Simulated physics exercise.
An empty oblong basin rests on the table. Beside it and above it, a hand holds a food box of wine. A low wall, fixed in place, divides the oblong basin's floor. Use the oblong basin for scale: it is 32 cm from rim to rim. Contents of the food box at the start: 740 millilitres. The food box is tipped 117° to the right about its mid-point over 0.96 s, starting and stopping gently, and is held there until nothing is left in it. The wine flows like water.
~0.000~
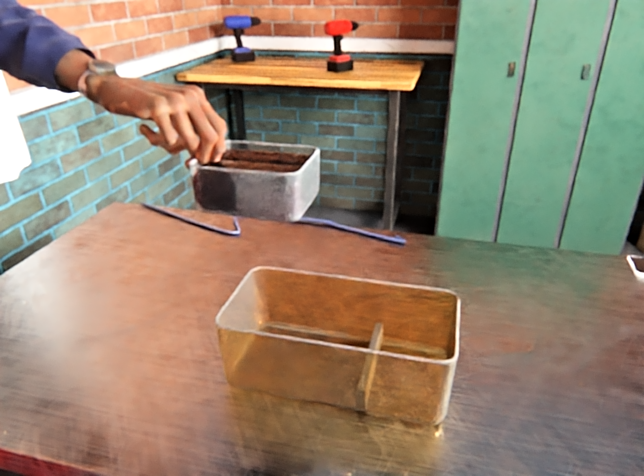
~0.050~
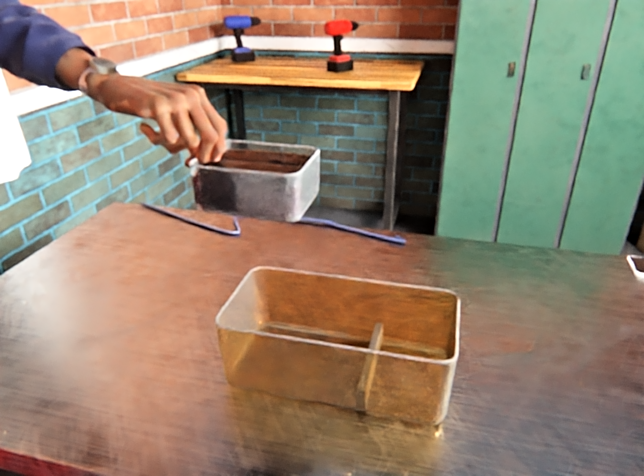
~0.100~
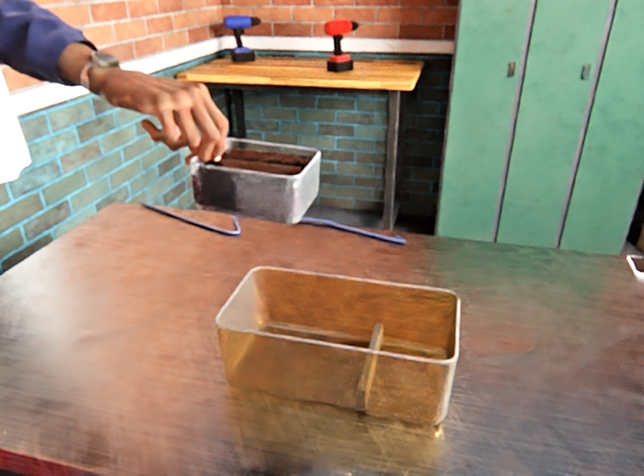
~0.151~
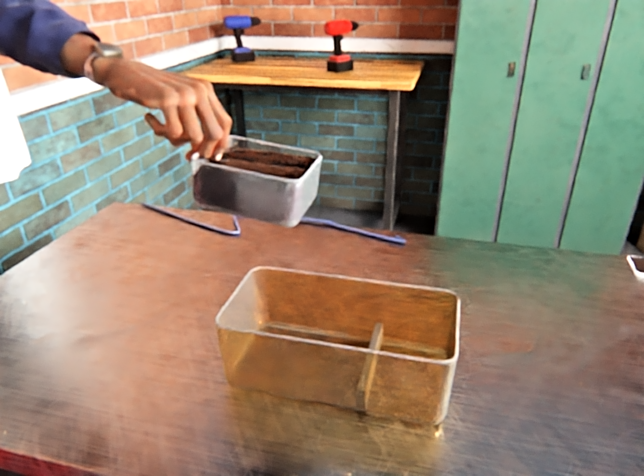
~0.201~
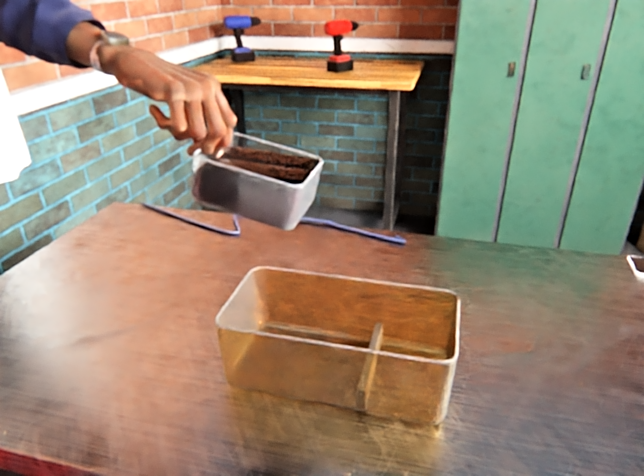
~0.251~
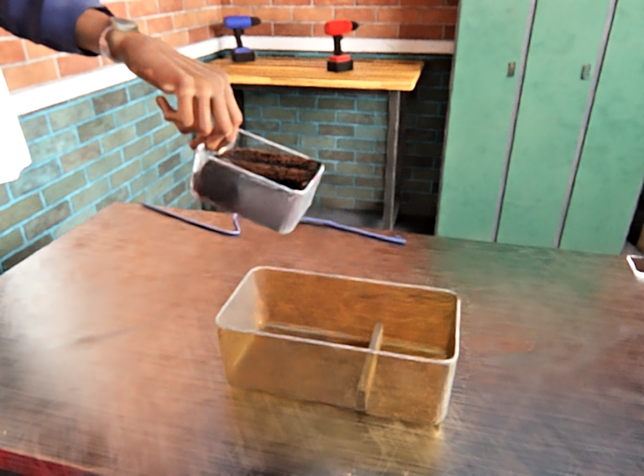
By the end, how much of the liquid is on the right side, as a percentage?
Around 44 percent.
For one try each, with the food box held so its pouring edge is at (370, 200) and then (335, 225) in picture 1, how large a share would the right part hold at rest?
Result: 65 per cent, then 50 per cent.
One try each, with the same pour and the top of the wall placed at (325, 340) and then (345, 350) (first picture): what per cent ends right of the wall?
Respectively close to 75 and 65 %.
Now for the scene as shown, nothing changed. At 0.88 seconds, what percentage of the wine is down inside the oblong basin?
That comes to about 88 percent.
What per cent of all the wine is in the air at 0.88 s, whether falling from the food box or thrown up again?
8 per cent or so.
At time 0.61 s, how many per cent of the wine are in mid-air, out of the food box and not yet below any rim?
I'd say close to 52 per cent.
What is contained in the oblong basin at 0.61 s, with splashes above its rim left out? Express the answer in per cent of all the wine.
26 %, give or take.
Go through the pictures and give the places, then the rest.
Tilt 0°; pouring edge (309, 162); surface from (210, 158) to (310, 166); the oblong basin's rim runs from (235, 294) to (457, 326); the wall's top is at (371, 354), in the first picture.
Tilt 1°; pouring edge (310, 163); surface from (210, 158) to (310, 167), in the second picture.
Tilt 3°; pouring edge (310, 165); surface from (211, 158) to (310, 168), in the third picture.
Tilt 7°; pouring edge (312, 169); surface from (211, 158) to (311, 169), in the fourth picture.
Tilt 12°; pouring edge (313, 174); surface from (212, 157) to (313, 170), in the fifth picture.
Tilt 19°; pouring edge (314, 180); surface from (212, 158) to (314, 175); 2 per cent is over the edge, in the sixth picture.
By 0.61 s the tilt is 83° and 22 per cent is still to pour, 7 is left of the wall and 19 right of it.
By 0.88 s the tilt is 115° and 2 per cent is still to pour, 43 is left of the wall and 44 right of it.
By 1.16 s the tilt is 117° and 0 per cent is still to pour, 52 is left of the wall and 44 right of it.
By 1.46 s the tilt is 117° and 0 per cent is still to pour, 52 is left of the wall and 44 right of it.
At rest 52 per cent lies left of the wall, 44 right of it and 4 outside.
